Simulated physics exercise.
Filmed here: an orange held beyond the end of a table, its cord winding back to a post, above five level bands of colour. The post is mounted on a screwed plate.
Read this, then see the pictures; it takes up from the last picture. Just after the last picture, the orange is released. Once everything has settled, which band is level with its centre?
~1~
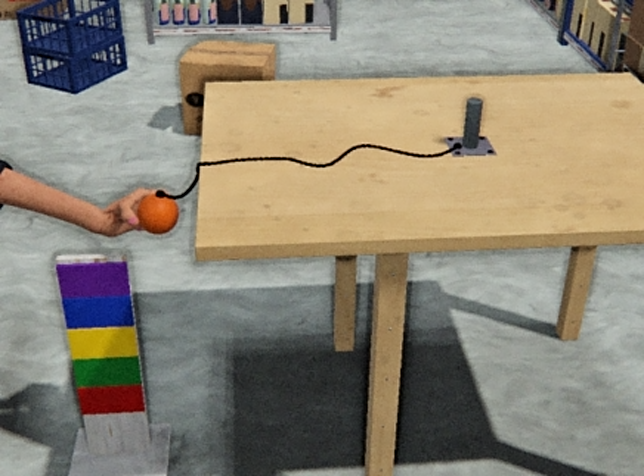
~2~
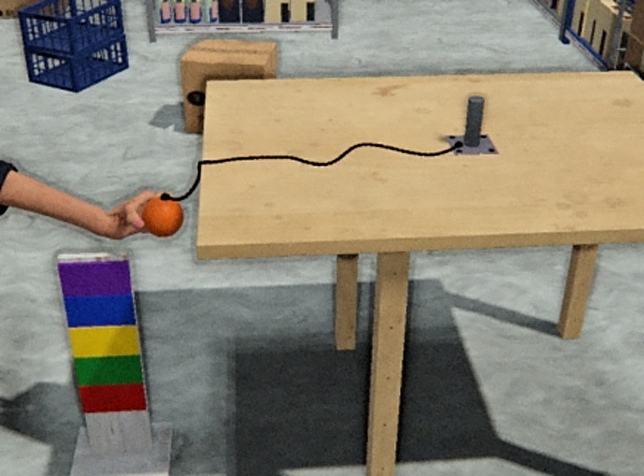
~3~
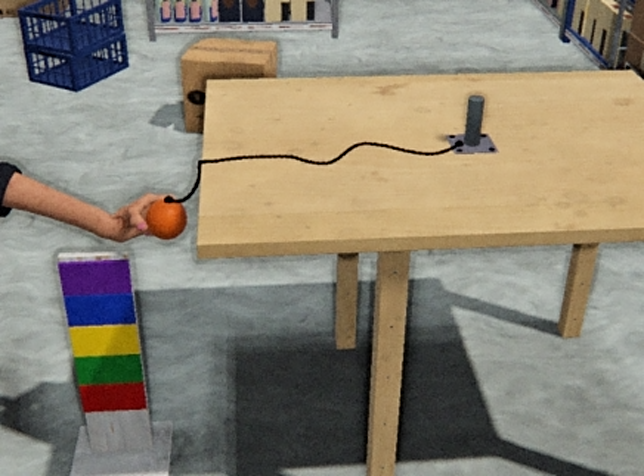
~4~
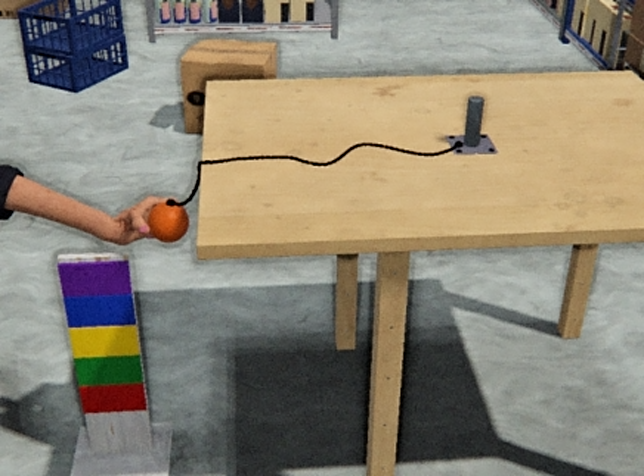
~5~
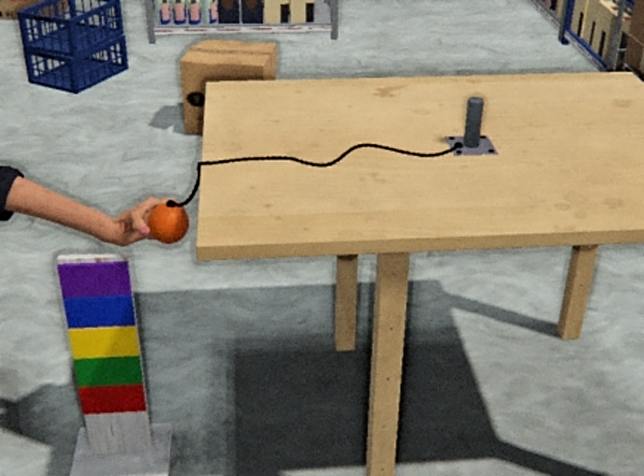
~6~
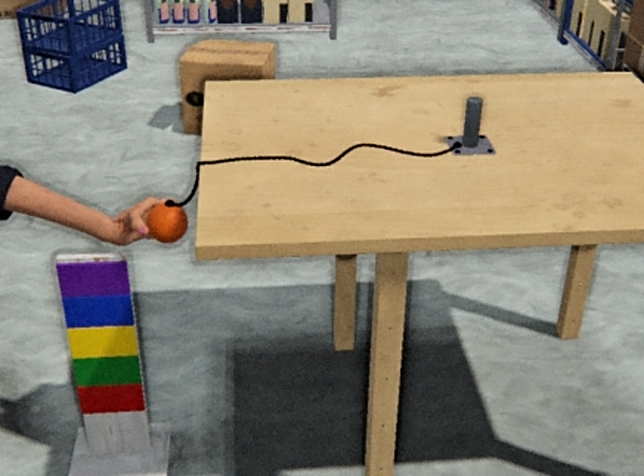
The purple band.
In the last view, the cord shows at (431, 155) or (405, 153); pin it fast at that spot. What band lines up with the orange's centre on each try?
Results, in sequence: Purple / purple.
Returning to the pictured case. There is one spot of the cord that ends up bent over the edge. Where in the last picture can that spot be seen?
It sits at about (239, 160).
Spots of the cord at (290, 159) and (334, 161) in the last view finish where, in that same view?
(252, 159) for the first, (302, 156) for the second.
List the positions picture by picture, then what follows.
In the first frame, orange (158, 214); purple (93, 282); blue (98, 313); yellow (103, 344); green (107, 373); red (111, 401).
In the second frame, orange (163, 217); cord through (442, 153) (377, 146) (336, 161) (279, 157) (209, 163).
In the third frame, orange (166, 219).
In the fourth frame, orange (168, 222); cord through (442, 153) (377, 146) (336, 161) (279, 157) (209, 163).
In the fifth frame, orange (169, 223).
In the sixth frame, orange (167, 223); cord through (441, 154) (376, 146) (334, 161) (277, 158) (208, 164).
A little later, orange near (181, 269); level with purple.
Next, orange near (222, 266); level with purple.
Later still, orange near (211, 271); level with purple.
When it is over, orange near (209, 271); level with purple. The purple one.
